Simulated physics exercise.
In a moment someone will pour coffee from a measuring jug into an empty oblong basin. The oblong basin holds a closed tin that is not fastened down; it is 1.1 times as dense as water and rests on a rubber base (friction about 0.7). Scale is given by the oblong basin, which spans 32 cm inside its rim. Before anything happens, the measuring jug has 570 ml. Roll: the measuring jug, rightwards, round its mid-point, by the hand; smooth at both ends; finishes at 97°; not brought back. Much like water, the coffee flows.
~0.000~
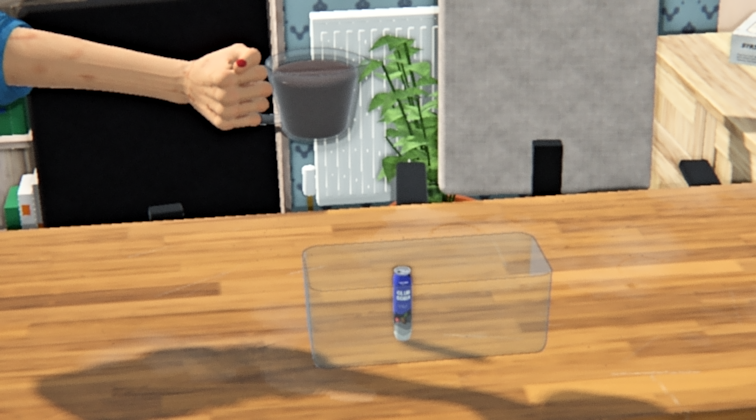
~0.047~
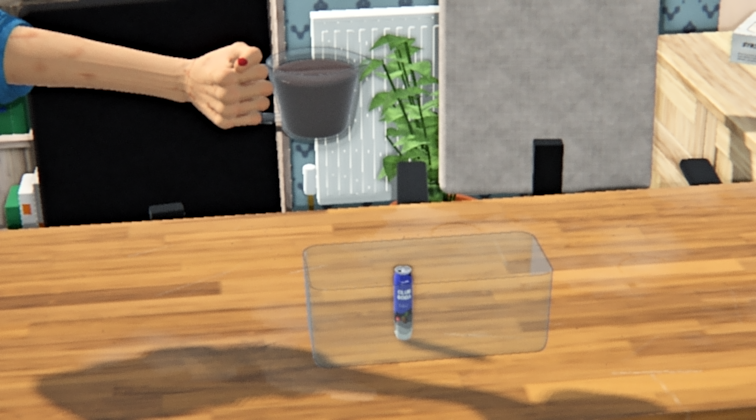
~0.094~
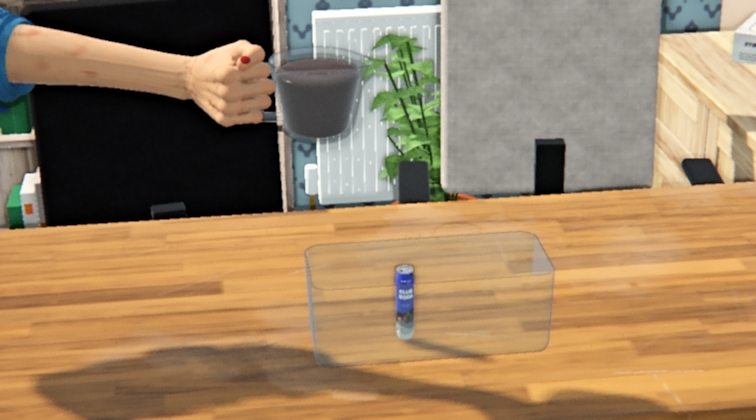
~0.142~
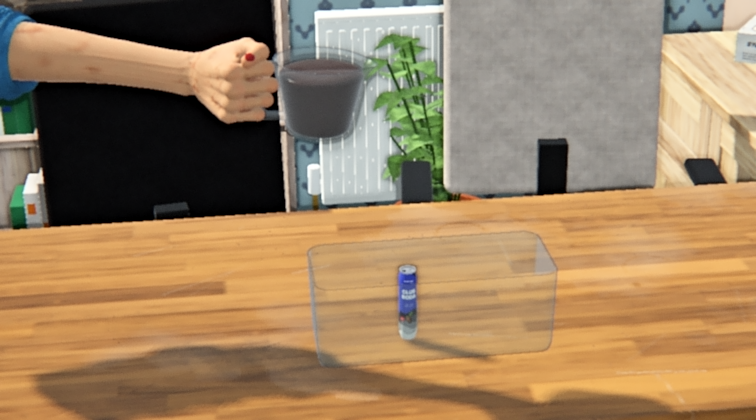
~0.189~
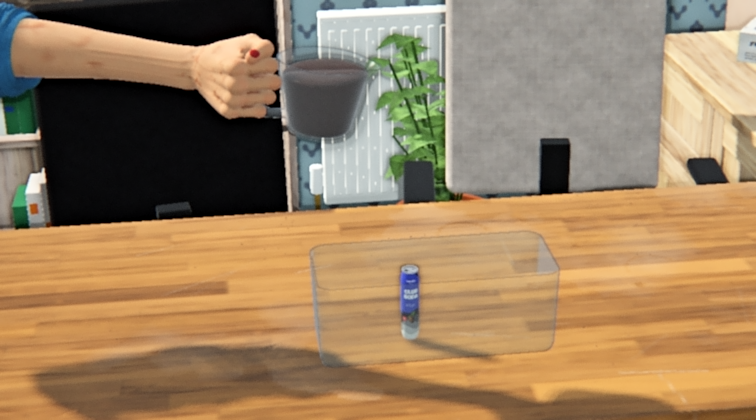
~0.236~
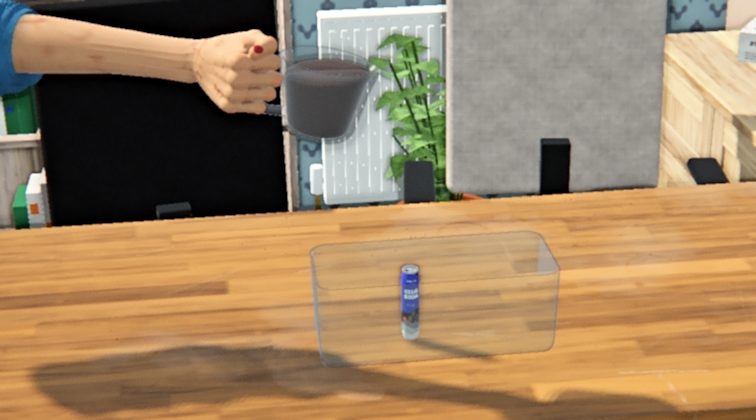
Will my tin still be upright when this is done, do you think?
It will stay on its base.
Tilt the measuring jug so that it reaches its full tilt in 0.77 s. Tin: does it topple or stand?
The tin keeps standing.
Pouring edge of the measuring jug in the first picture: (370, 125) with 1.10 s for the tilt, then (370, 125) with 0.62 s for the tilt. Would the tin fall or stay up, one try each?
Try 1: Tipped over; try 2: Tipped over.
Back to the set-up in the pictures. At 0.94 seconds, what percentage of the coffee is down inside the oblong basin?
Reading: Approx. 54 %.
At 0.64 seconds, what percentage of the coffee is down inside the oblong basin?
The basin holds roughly 4 in a hundred parts at that moment.
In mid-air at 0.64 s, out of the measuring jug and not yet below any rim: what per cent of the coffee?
Estimate: About 28 % of all of it.
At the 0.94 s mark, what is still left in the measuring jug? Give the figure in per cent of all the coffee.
I reckon near 14 per cent still sits there.
After 0.64 s the tilt is 61° and 68 per cent is still to pour; the tin stands where it began.
After 0.94 s the tilt is 92° and 14 per cent is still to pour; the tin stands where it began.
After 1.26 s the tilt is 97° and 1 per cent is still to pour; the tin stands where it began.
After 1.60 s the tilt is 97° and 0 per cent is still to pour; the tin stands where it began.
In the end the tin stands where it began.
